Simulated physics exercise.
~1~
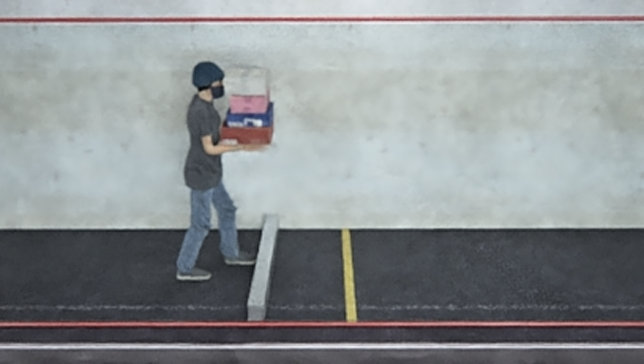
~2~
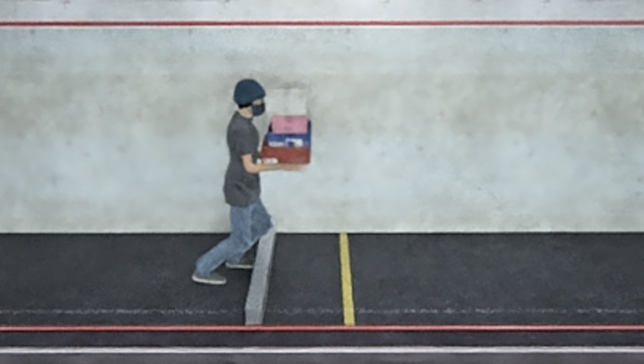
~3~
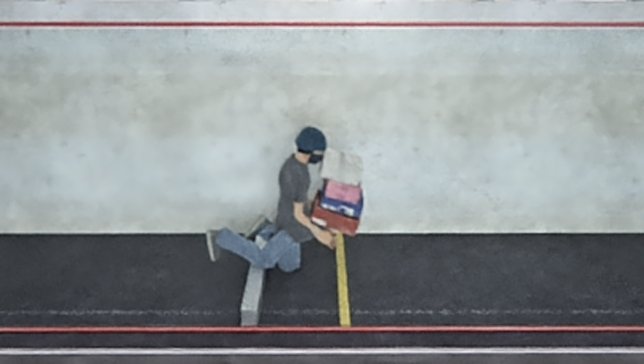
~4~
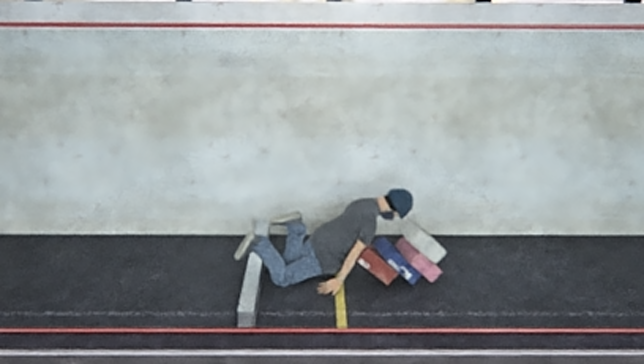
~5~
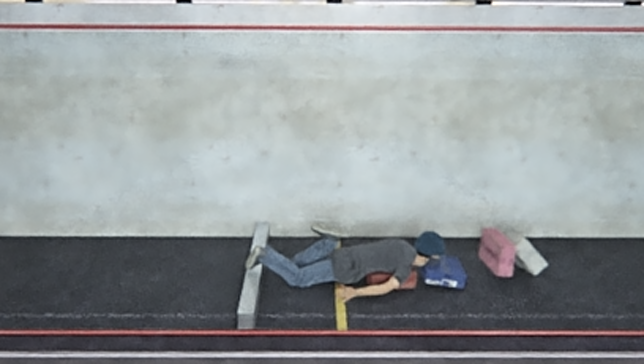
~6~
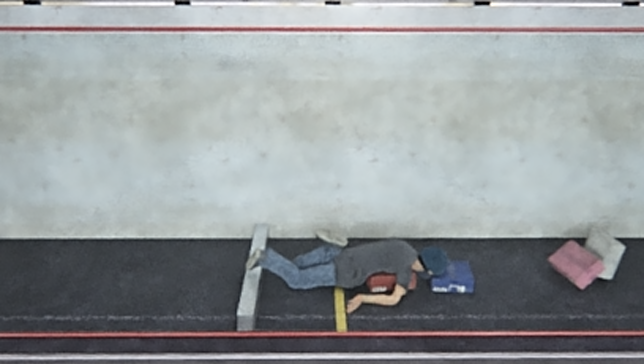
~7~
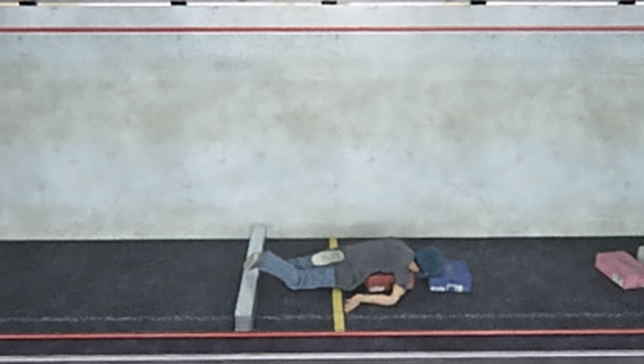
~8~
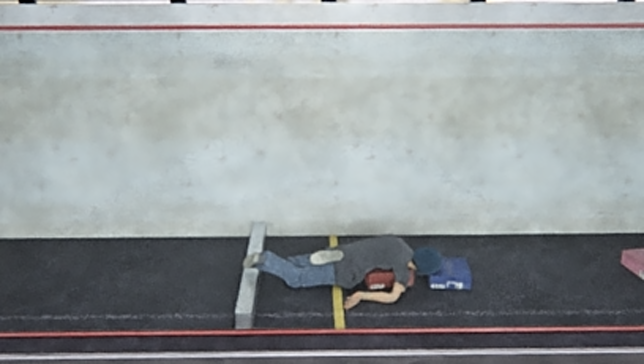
On a dark floor, a masked person carrying boxes topples over a rail, scattering them rightward.
